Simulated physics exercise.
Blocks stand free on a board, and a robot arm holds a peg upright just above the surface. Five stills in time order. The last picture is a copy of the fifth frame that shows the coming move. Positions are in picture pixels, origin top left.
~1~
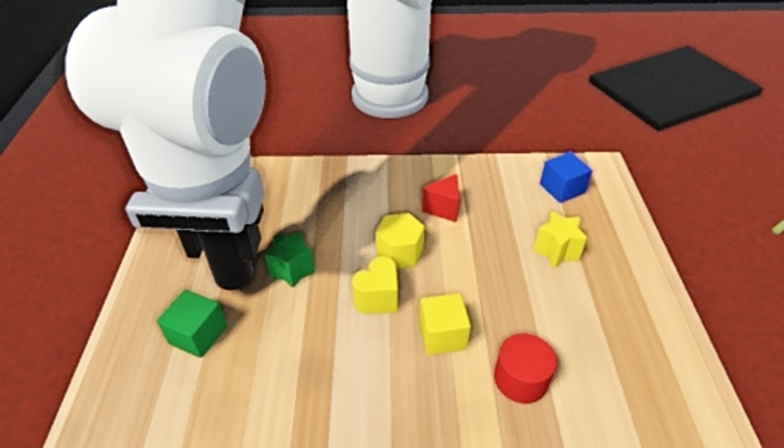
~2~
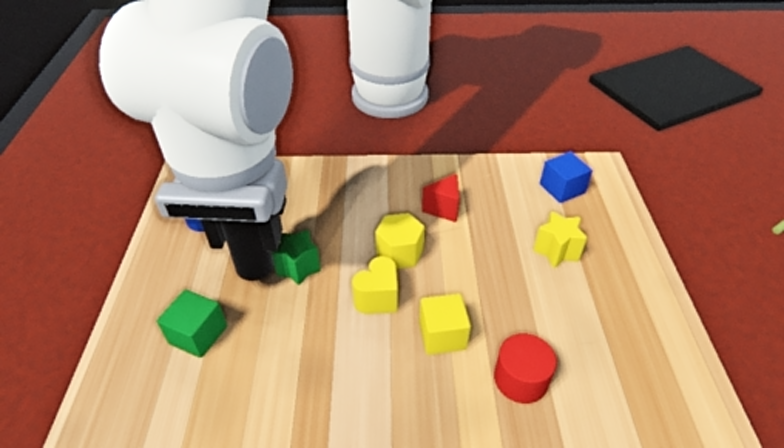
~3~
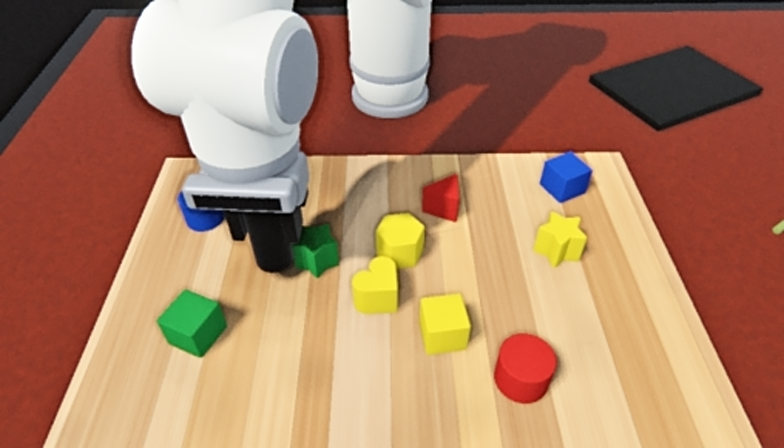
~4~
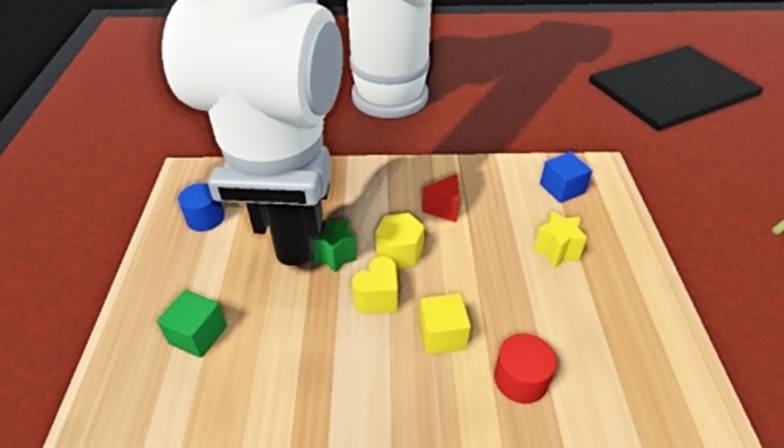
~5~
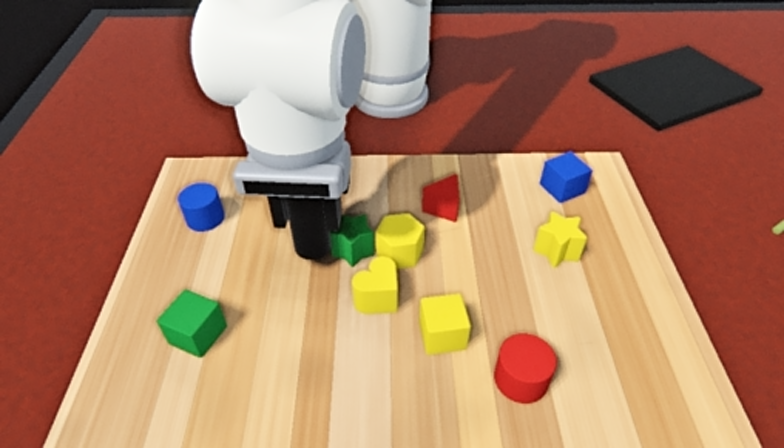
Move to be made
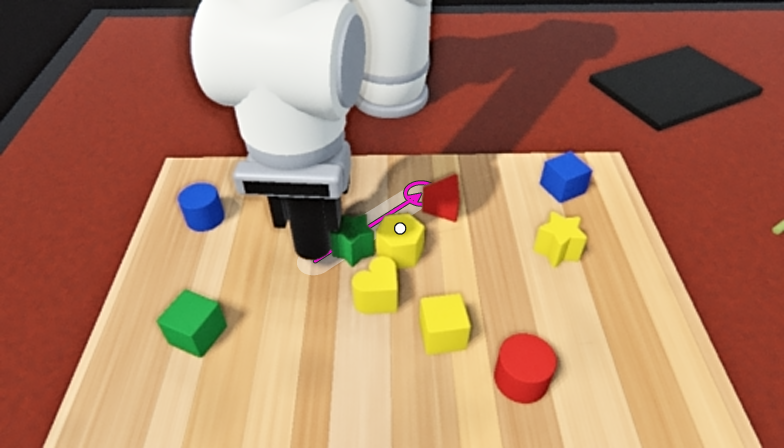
A white robot arm with a black peg stands over a pale striped wooden board on a red surface, seen from above by a still camera. Yellow blocks cluster mid-board near a red triangle, with a red cylinder lower right, a blue cube and yellow star upper right, and a green cube left. The peg pushes a green star rightward to beside the yellow six-sided block, uncovering a blue cylinder.
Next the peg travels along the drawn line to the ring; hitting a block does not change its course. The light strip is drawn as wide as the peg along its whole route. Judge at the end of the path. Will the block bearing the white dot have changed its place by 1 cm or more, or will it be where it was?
Moved away.
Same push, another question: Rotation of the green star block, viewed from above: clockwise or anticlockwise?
From the top, the block rotates clockwise.
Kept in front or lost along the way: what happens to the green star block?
No longer ahead of the peg.
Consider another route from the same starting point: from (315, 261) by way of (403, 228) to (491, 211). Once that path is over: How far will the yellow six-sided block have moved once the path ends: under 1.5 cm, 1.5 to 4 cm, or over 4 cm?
It ends over 4 cm away.
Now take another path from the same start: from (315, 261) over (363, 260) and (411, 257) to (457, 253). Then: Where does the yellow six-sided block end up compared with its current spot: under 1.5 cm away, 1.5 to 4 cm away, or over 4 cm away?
The answer is over 4 cm.
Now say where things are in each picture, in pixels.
The first picture shows lower end of the peg (234, 276), tops of blocks, green star block (288, 246), yellow heart block (378, 275), yellow six-sided block (400, 228), red triangle (446, 186).
The second picture shows peg (255, 267), green star block (294, 244).
The third picture shows peg (275, 259), green star block (314, 237).
The fourth picture shows peg (294, 253), green star block (333, 232).
The fifth picture shows peg (313, 247), green star block (352, 227), yellow heart block (378, 275), yellow six-sided block (400, 228), red triangle (446, 186).
The drawn path runs straight from (315, 261) to (422, 193); the dot is on the yellow six-sided block.
What follows on the original path. One third of the way, peg (352, 222); green star block (387, 211), turned 55° clockwise; yellow six-sided block (419, 228), turned 15° clockwise.
Two thirds of the way, peg (389, 200); green star block (416, 202), turned 85° clockwise; yellow six-sided block (433, 228), turned 40° clockwise.
At the end, peg (422, 179); green star block (424, 199), turned 110° clockwise; yellow heart block not moved; yellow six-sided block (433, 229), turned 40° clockwise; red triangle (451, 185).
